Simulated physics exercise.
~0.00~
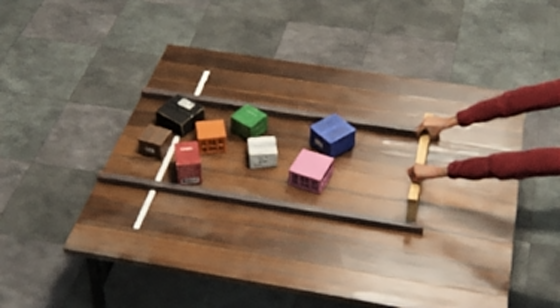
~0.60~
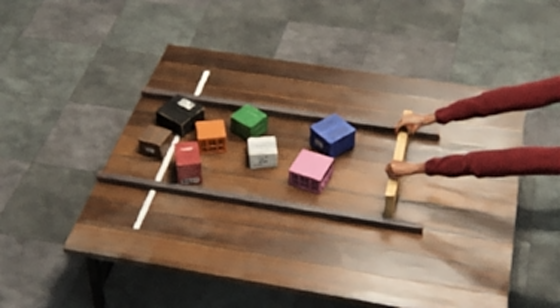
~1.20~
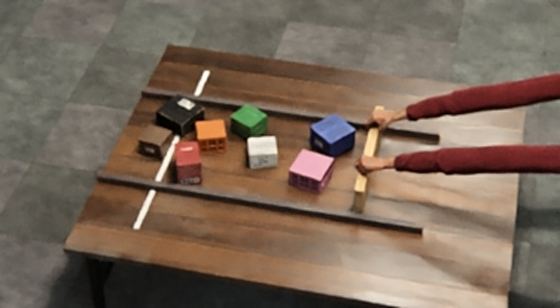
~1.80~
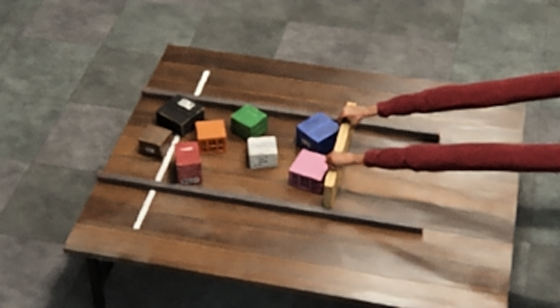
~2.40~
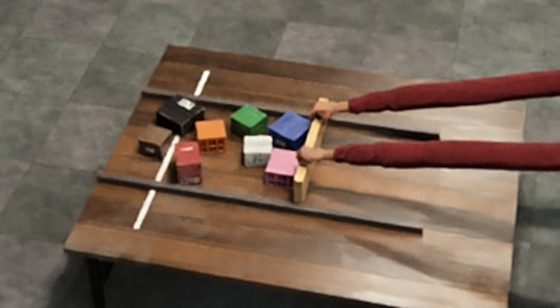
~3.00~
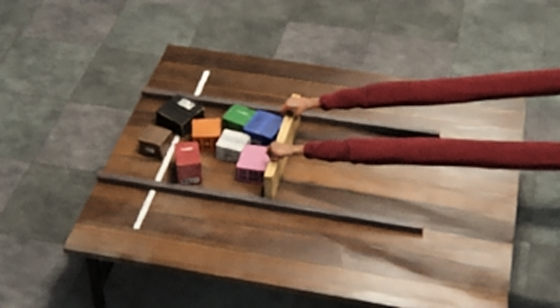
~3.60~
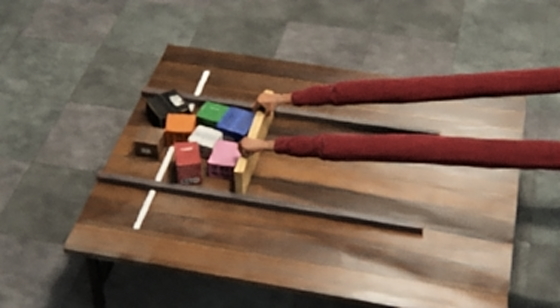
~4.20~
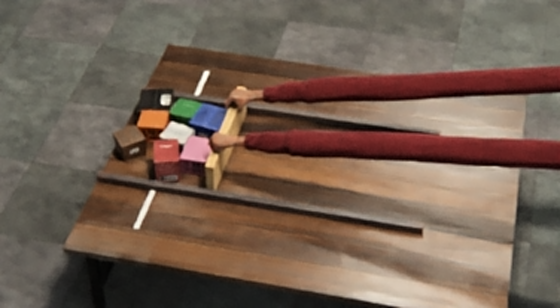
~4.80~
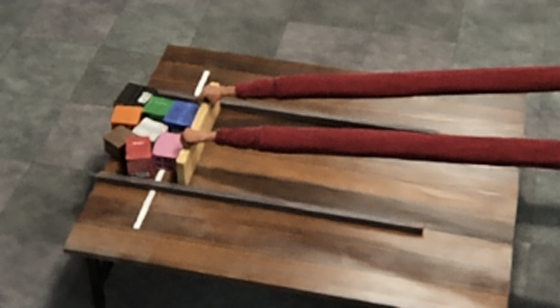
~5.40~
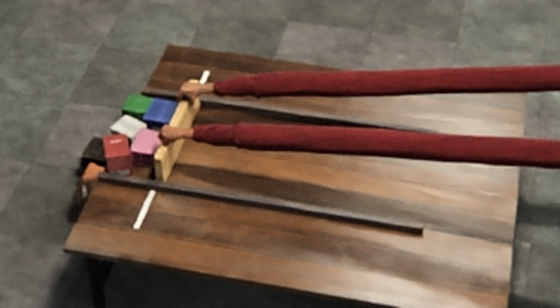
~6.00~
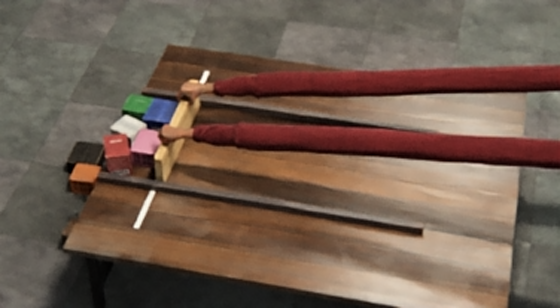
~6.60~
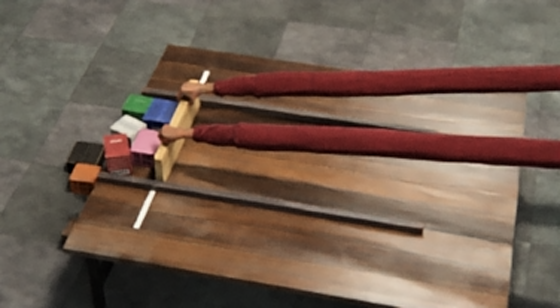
Two hands slide a plank left, pushing colorful boxes together until several tip off the table's edge.
